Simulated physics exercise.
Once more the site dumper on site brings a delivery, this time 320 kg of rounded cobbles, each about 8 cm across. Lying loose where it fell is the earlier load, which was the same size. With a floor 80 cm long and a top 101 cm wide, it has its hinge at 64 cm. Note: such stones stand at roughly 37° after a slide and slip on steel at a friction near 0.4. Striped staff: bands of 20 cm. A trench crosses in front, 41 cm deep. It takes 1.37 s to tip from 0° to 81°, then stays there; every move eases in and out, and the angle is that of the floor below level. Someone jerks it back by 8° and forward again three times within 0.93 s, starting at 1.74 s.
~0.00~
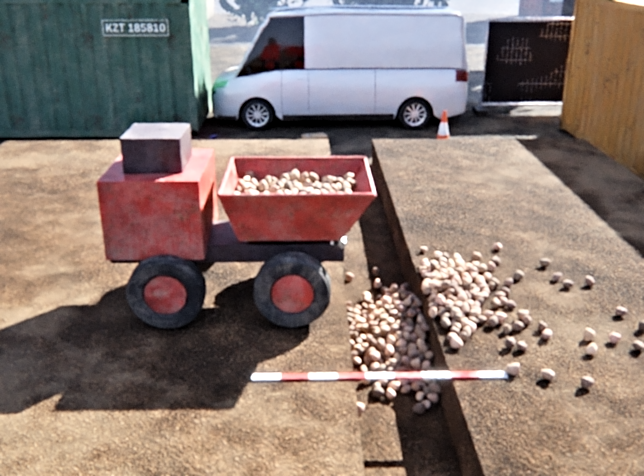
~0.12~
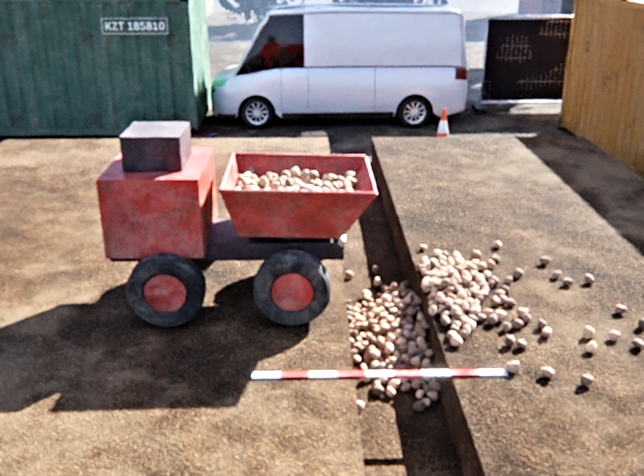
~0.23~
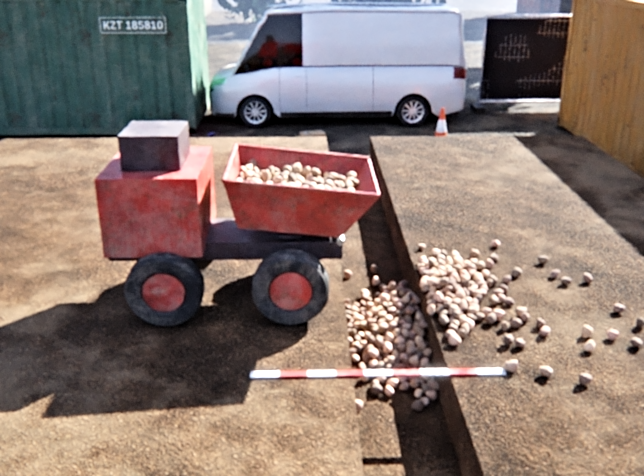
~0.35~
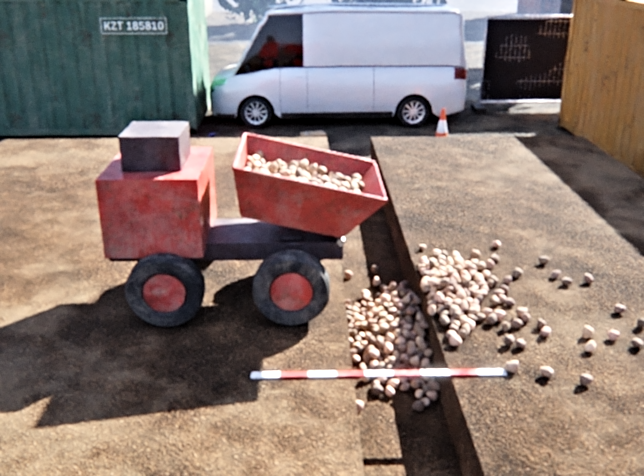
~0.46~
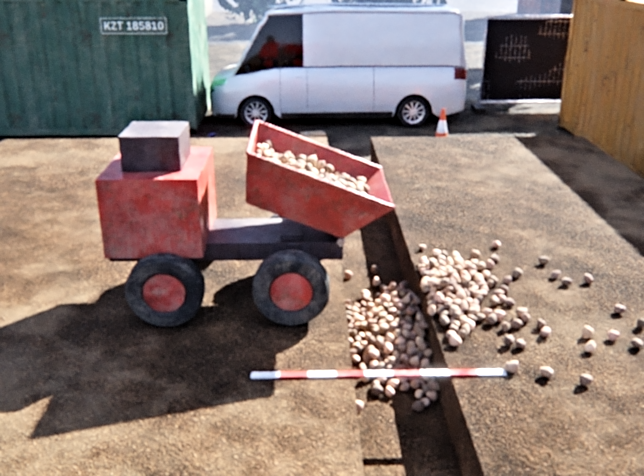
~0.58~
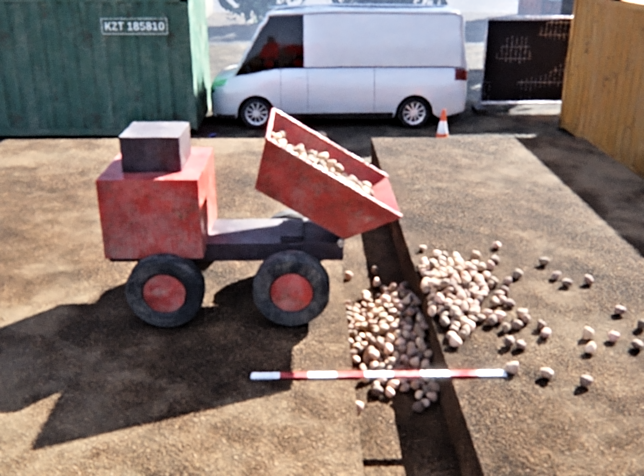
At first, a red dumper stands beside a trench with its stone-filled skip level, facing an earlier heap of pale stones and a red-and-white striped staff. Then the skip's left end rises steadily, tilting it steeply down to the right, while its stones stay inside and the heap lies still.
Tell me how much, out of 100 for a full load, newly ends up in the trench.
Some 43 out of 100.
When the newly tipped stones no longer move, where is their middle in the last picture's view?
Near (440, 293).
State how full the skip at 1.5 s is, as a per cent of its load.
It keeps some 60 percent of its load.
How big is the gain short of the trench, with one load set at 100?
About 0 per cent.
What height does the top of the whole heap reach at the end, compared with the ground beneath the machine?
The top ends about 24 cm above the ground.
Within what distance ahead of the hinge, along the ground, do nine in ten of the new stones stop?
Close to 140 centimetres.
After 1.0 s the floor is at 69°; in per cent of one load, 100 in the skip, 65 in the trench, 35 past the trench; the foremost stones are at (593, 300).
After 1.5 s the floor is at 81°; in per cent of one load, 60 in the skip, 79 in the trench, 61 past the trench; the foremost stones are at (593, 300).
After 3.1 s the floor is at 81°; in per cent of one load, 0 in the skip, 108 in the trench, 92 past the trench; the foremost stones are at (623, 310).
After 5.6 s the floor is at 81°; in per cent of one load, 0 in the skip, 109 in the trench, 91 past the trench; the foremost stones are at (623, 310). Net gain in the trench, 43.
